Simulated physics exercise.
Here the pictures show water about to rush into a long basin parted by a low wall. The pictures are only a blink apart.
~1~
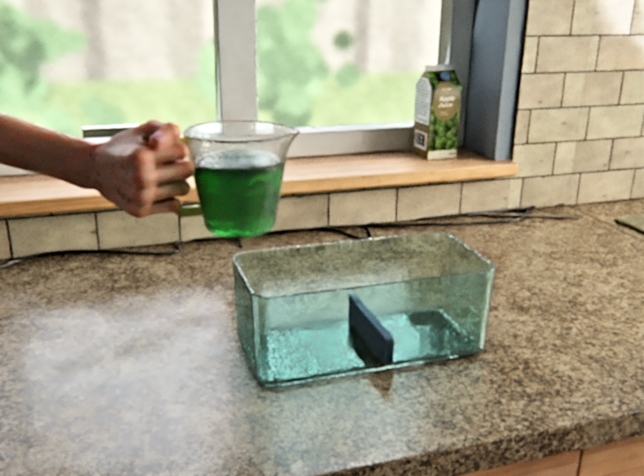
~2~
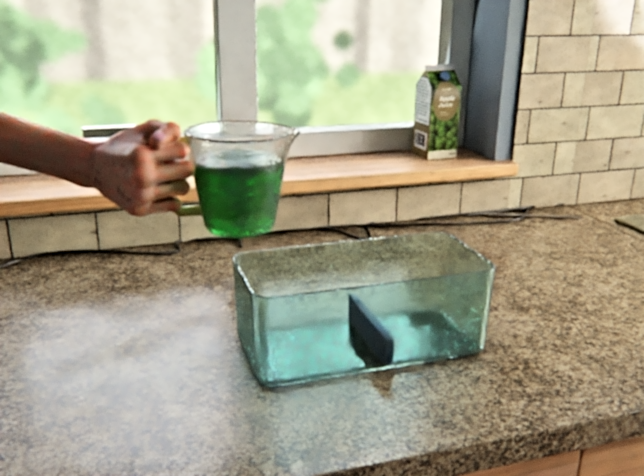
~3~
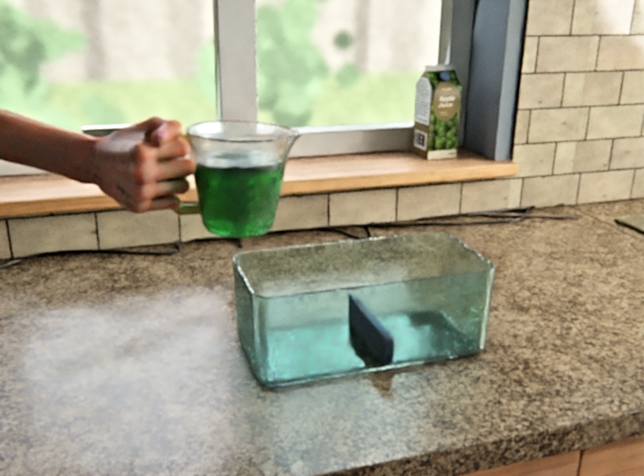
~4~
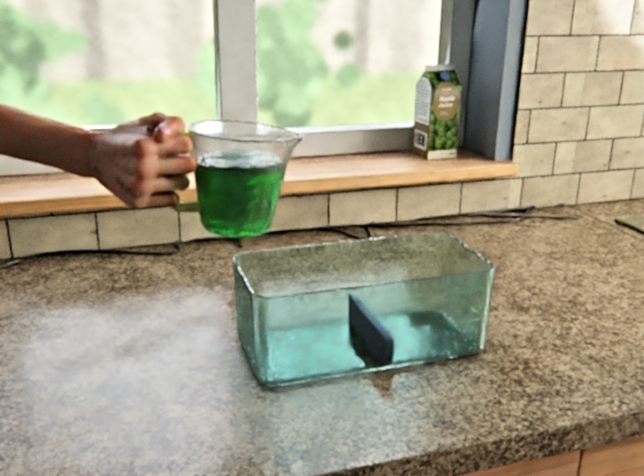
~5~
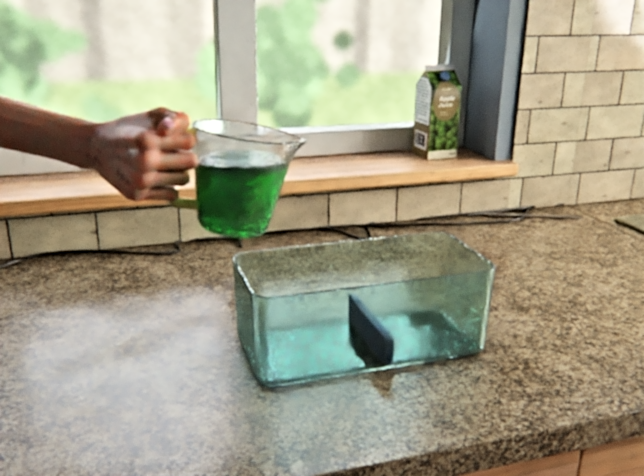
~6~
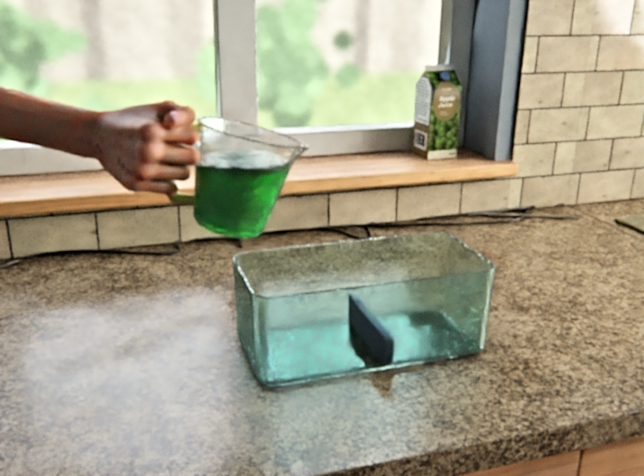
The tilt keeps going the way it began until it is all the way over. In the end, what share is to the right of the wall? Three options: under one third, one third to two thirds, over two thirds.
Answer: Under one third.
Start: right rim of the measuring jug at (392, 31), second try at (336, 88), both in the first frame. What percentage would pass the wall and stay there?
60 and 75 in a hundred.
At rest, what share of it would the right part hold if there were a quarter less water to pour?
Result: Around 10 per cent.
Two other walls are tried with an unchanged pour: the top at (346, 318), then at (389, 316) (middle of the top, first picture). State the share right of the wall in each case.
First try: Roughly 30 per cent; second try: 10 per cent.
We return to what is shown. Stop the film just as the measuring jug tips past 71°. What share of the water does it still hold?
I'd put it near 80 %.
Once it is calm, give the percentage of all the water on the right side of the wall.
It comes to 5 per cent or so.
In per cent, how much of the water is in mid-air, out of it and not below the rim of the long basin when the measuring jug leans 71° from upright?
Estimated: 15 per cent or thereabouts.
A moment on, the measuring jug is tipped part way and 79 per cent is still to pour, 4 is left of the wall and 0 right of it.
Next, the measuring jug is tipped right over and 19 per cent is still to pour, 65 is left of the wall and 1 right of it.
Then the measuring jug is tipped right over and 1 per cent is still to pour, 91 is left of the wall and 5 right of it.
Later the measuring jug is tipped right over and 0 per cent is still to pour, 92 is left of the wall and 6 right of it.
Finally, 92 per cent lies left of the wall, 6 right of it and 3 outside.
